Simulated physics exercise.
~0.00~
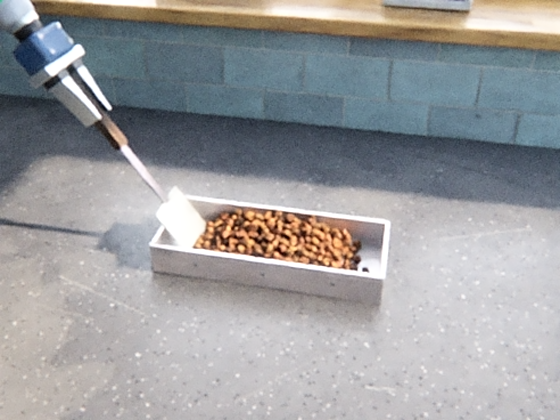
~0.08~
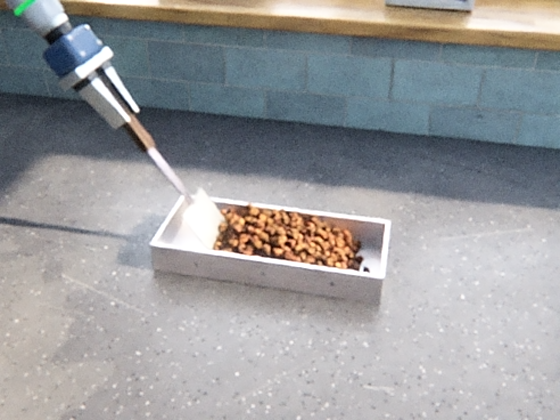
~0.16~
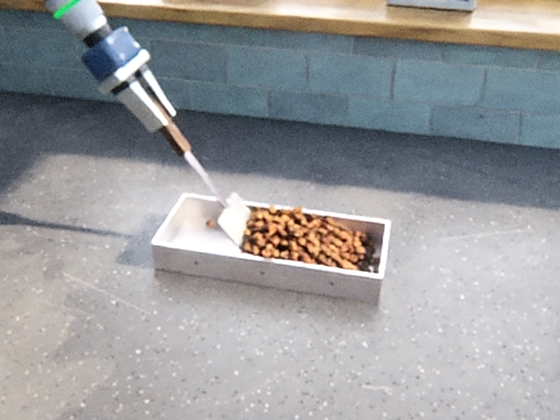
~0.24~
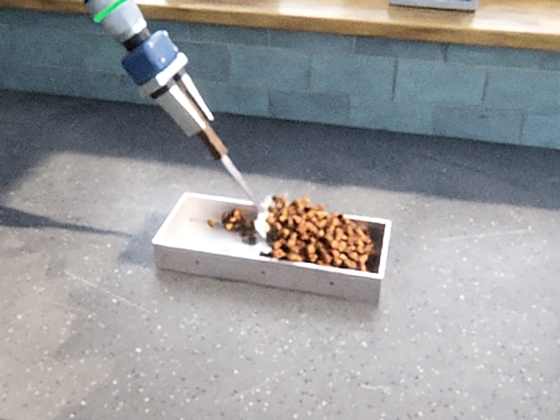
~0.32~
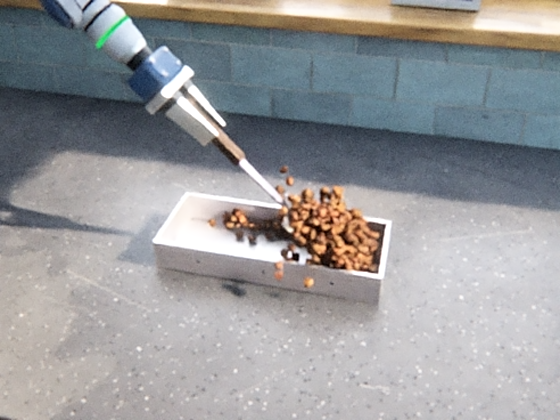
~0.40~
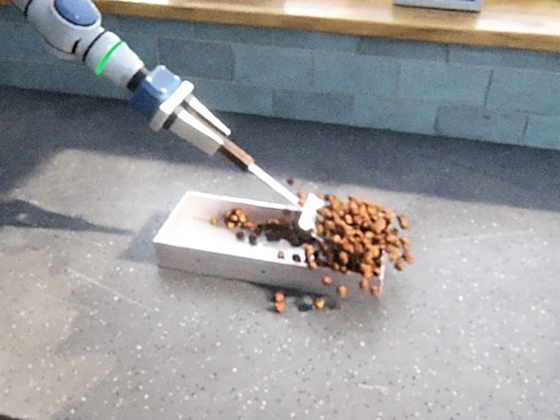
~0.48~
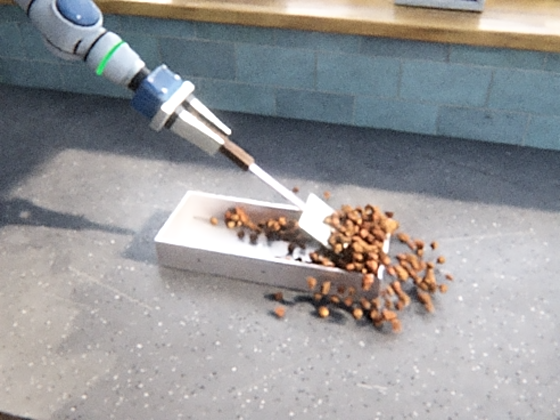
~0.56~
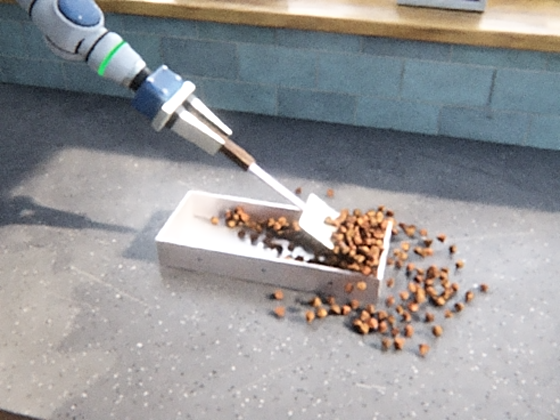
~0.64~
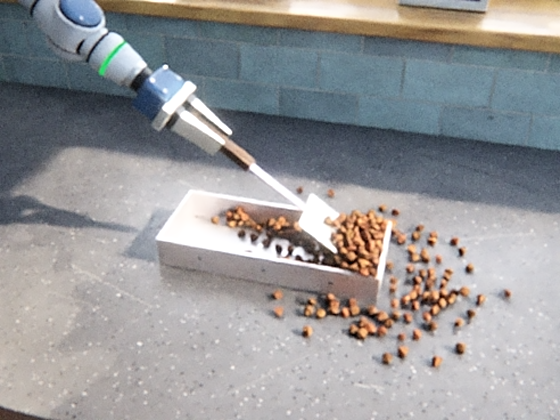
In the video, a robot arm pushes a white paddle rightward through brown pellets in a rectangular tray, heaping them at the right end until some spill over the edges. The paddle stops, and the spilled pellets scatter and settle on the gray counter while many remain in the tray.
